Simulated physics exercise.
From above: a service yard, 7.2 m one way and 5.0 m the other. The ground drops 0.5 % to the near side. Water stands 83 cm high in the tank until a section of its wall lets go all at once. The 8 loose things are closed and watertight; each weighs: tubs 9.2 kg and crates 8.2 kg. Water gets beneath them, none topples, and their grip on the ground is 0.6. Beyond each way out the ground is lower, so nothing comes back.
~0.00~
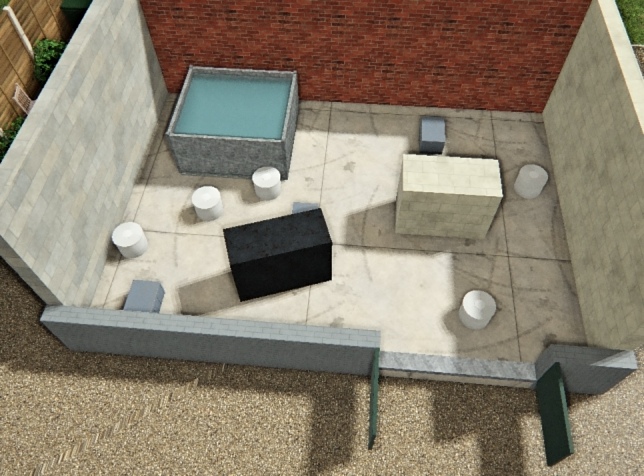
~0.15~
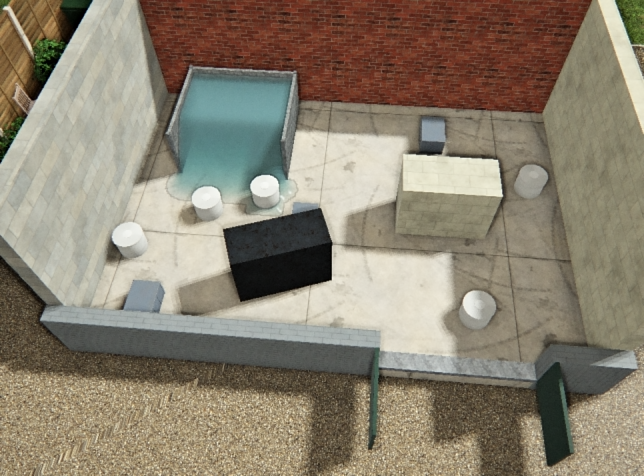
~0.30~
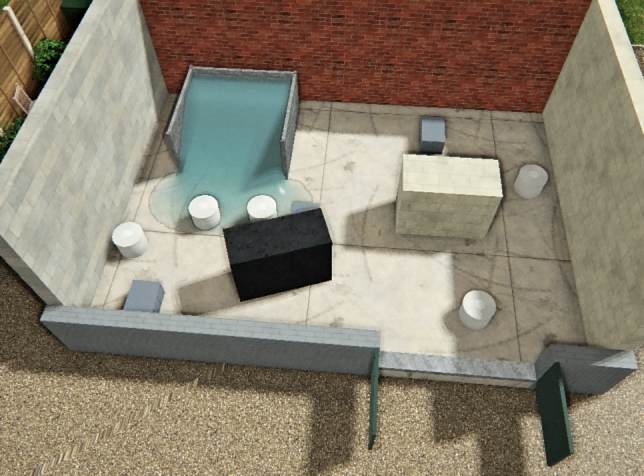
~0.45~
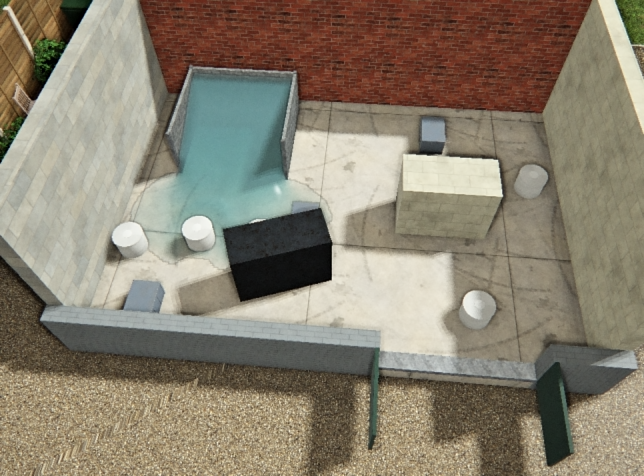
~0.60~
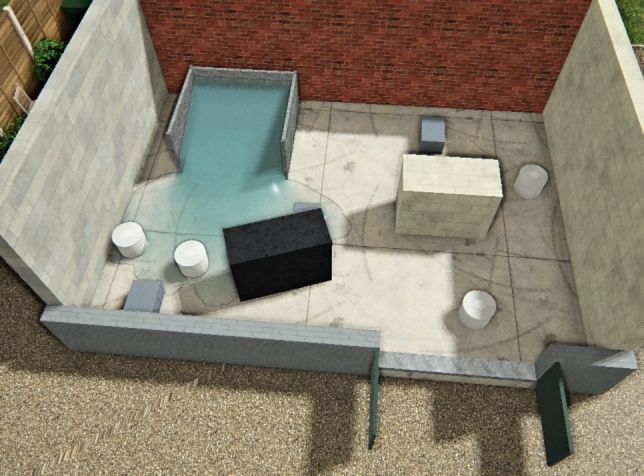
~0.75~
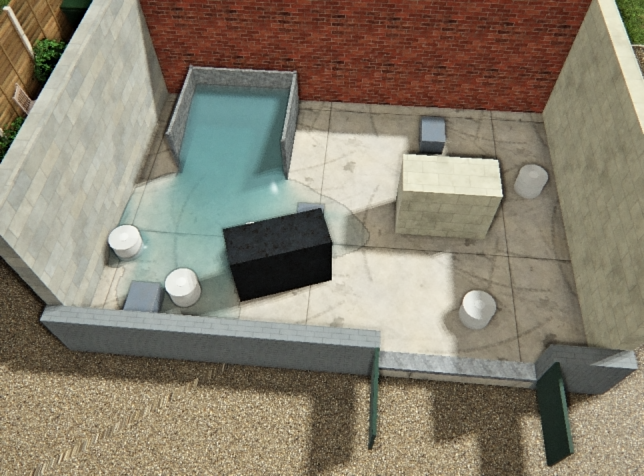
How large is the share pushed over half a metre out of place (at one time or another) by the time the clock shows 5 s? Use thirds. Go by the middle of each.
That comes to at least two thirds.
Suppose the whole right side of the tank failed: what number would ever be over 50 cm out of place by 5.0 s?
Then 3.
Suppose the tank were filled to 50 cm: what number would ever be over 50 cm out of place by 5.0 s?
Then 5.
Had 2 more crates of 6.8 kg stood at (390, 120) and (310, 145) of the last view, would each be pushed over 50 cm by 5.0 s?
In turn: Less, less.
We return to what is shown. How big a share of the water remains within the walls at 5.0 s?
Some 98 per cent remains.
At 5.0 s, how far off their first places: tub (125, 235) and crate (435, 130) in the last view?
In turn: 140 cm, 100 cm.
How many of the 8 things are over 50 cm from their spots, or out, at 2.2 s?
I count 4.
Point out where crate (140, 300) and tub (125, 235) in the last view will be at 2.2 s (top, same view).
Around (130, 266) and (90, 268).
After 1.1 s 3 of 8 are over 50 cm from their spots; 4 afloat.
After 2.2 s 4 of 8 are over 50 cm from their spots; 4 afloat.
After 3.5 s 4 of 8 are over 50 cm from their spots; 5 afloat.
After 5.0 s 7 of 8 are over 50 cm from their spots, and 7 have been at some point; 5 afloat.
